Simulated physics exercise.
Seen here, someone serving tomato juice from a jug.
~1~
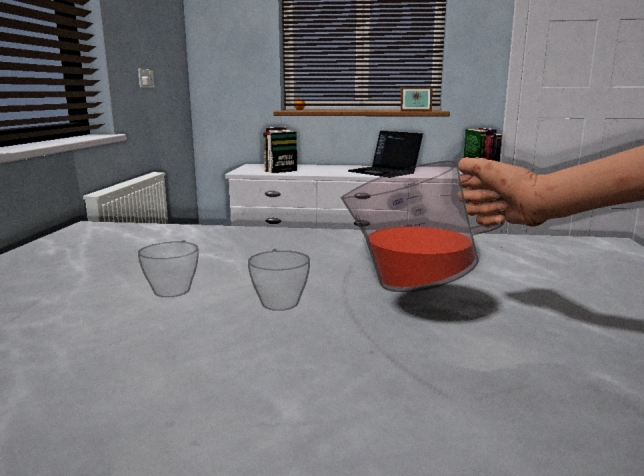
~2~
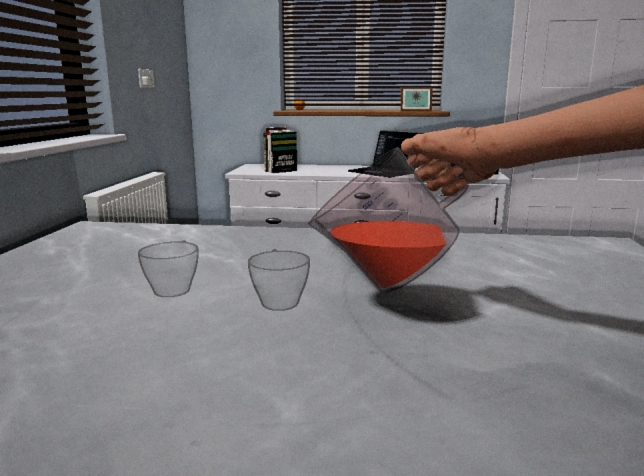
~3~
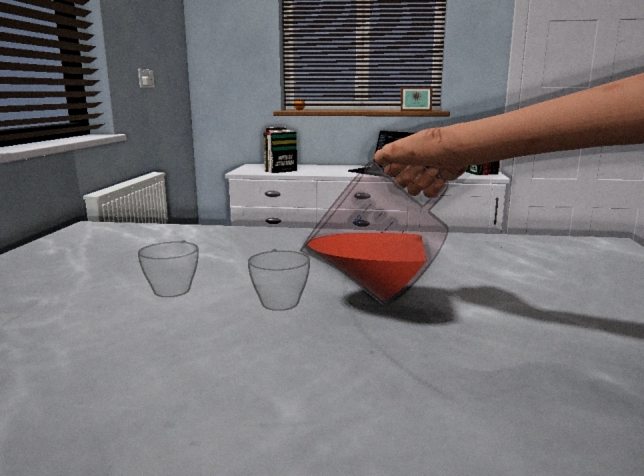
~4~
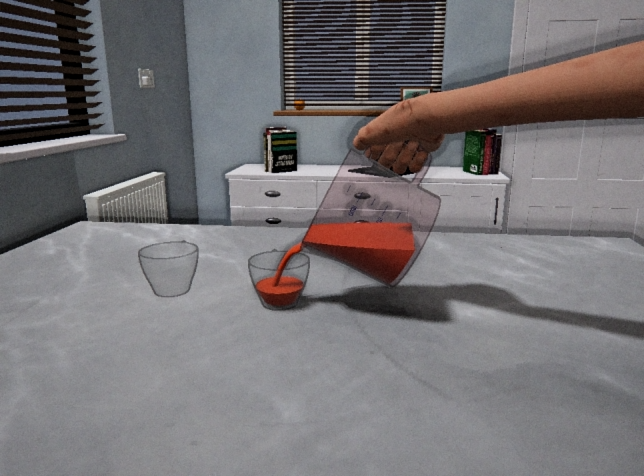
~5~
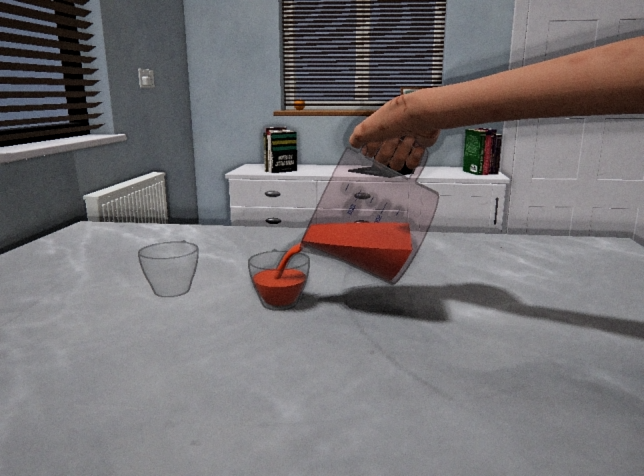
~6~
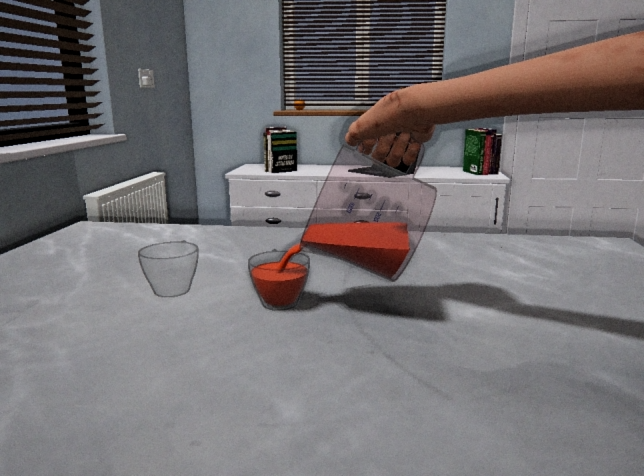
The clip shows a hand moving a clear jug of tomato juice leftward above a grey table and tilting it, then pouring the red juice into the nearer of two glass cups, whose level rises while the left cup stays empty.
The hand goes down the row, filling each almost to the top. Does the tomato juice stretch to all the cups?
It will do.
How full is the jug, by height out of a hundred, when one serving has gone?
Roughly 20 per cent.
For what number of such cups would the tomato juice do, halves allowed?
About 2.5.
A moment on, the first is about three quarters full.
Further on, the first is done and the jug has about two thirds of its load.
When it is over, both are full and about a quarter of the tomato juice is over.
